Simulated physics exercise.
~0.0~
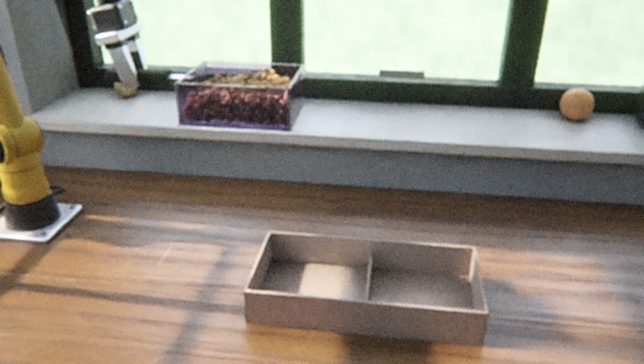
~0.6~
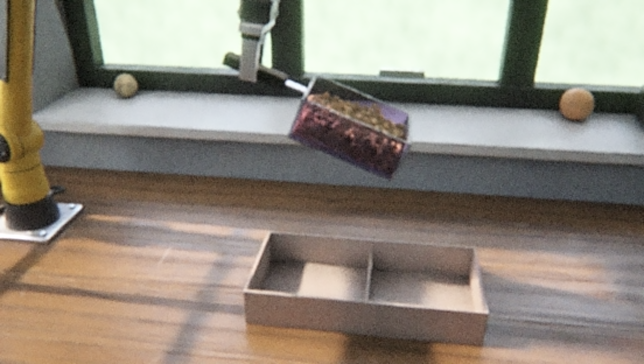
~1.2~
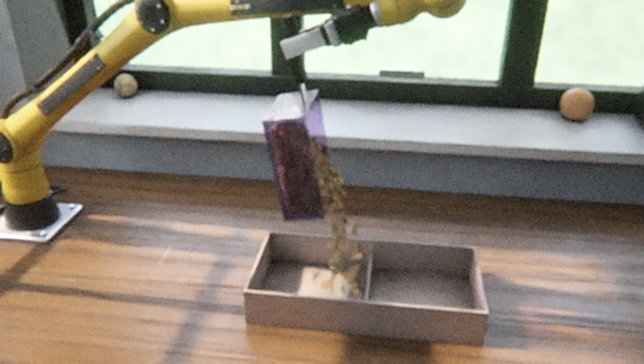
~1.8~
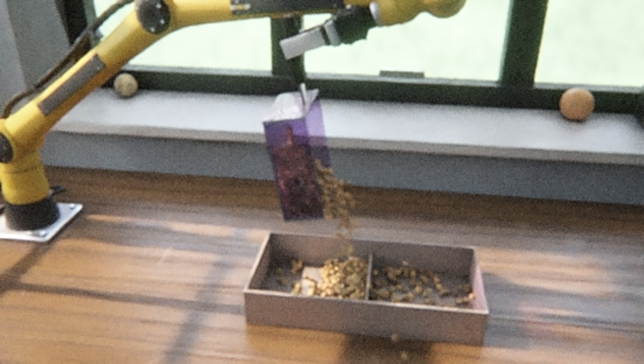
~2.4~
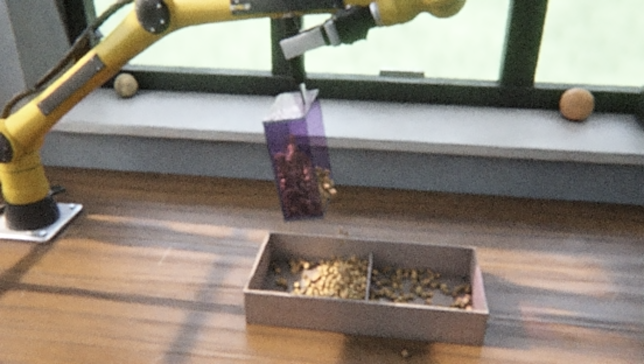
In the video, a yellow robot arm lifts a clear purple-tinted box from a windowsill, carries it right and tips it steeply over a divided crate, pouring out chickpeas that heap mostly in the left part, with some in the right and plenty left in the box.
